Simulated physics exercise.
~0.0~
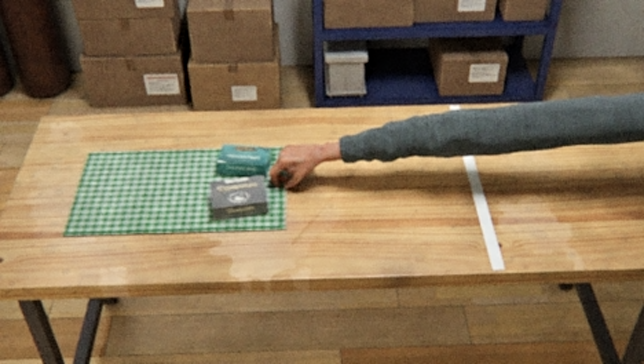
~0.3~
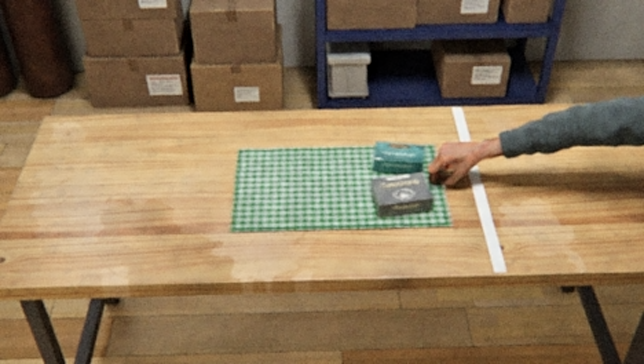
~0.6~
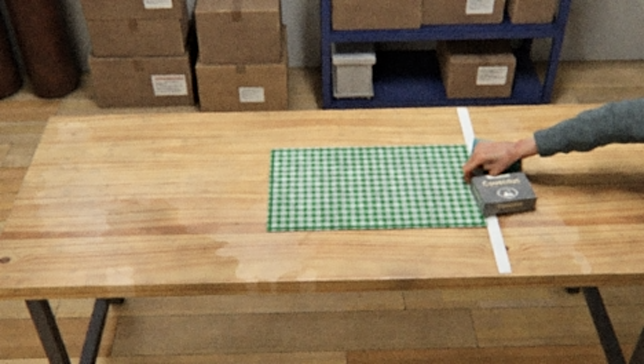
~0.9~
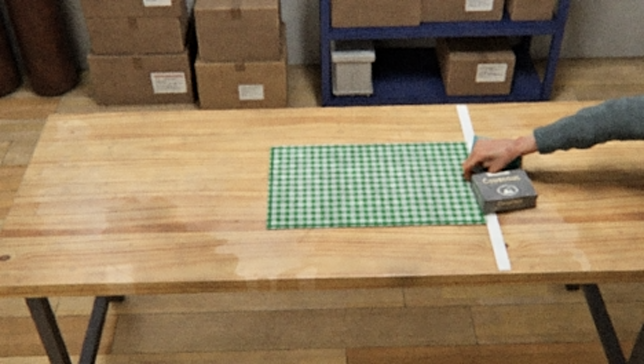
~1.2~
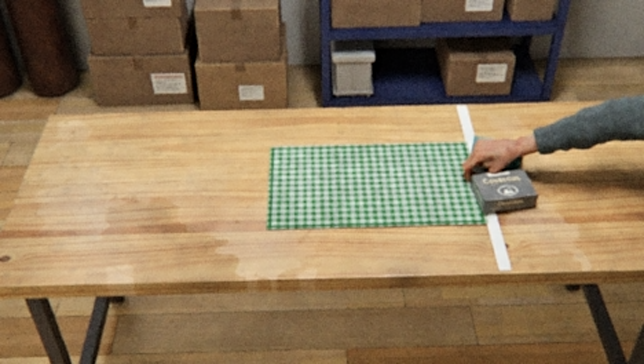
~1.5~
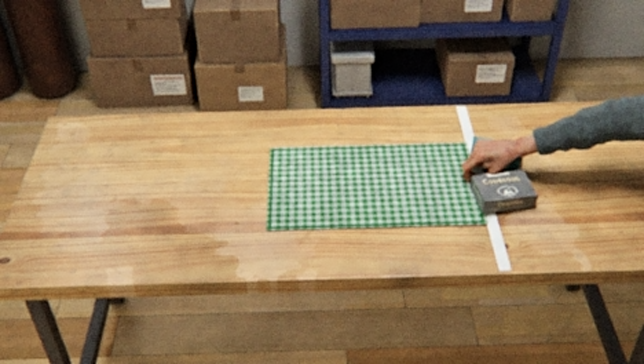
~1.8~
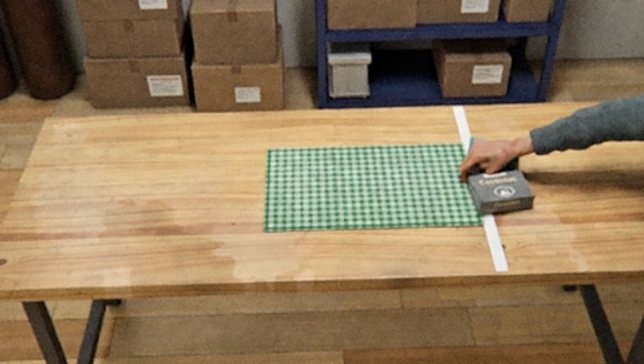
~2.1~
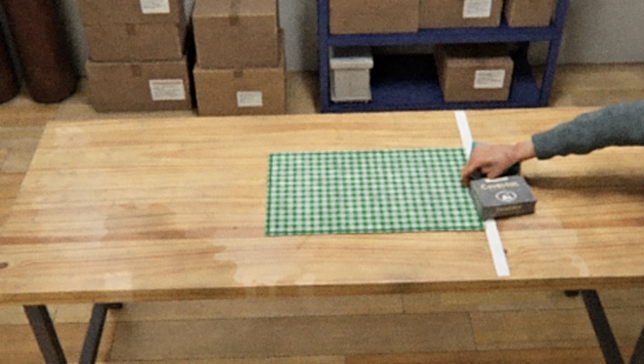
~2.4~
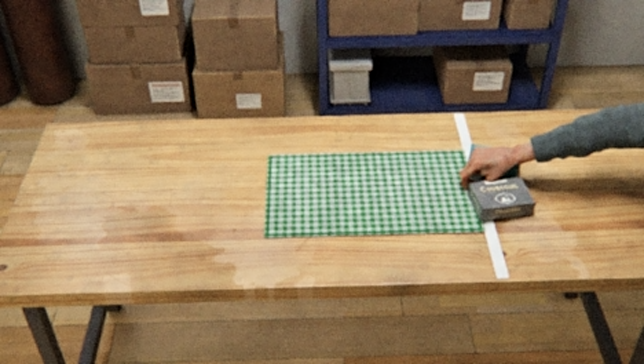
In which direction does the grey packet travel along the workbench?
The grey packet travels to the right, first riding on the towel and then sliding off its front edge.
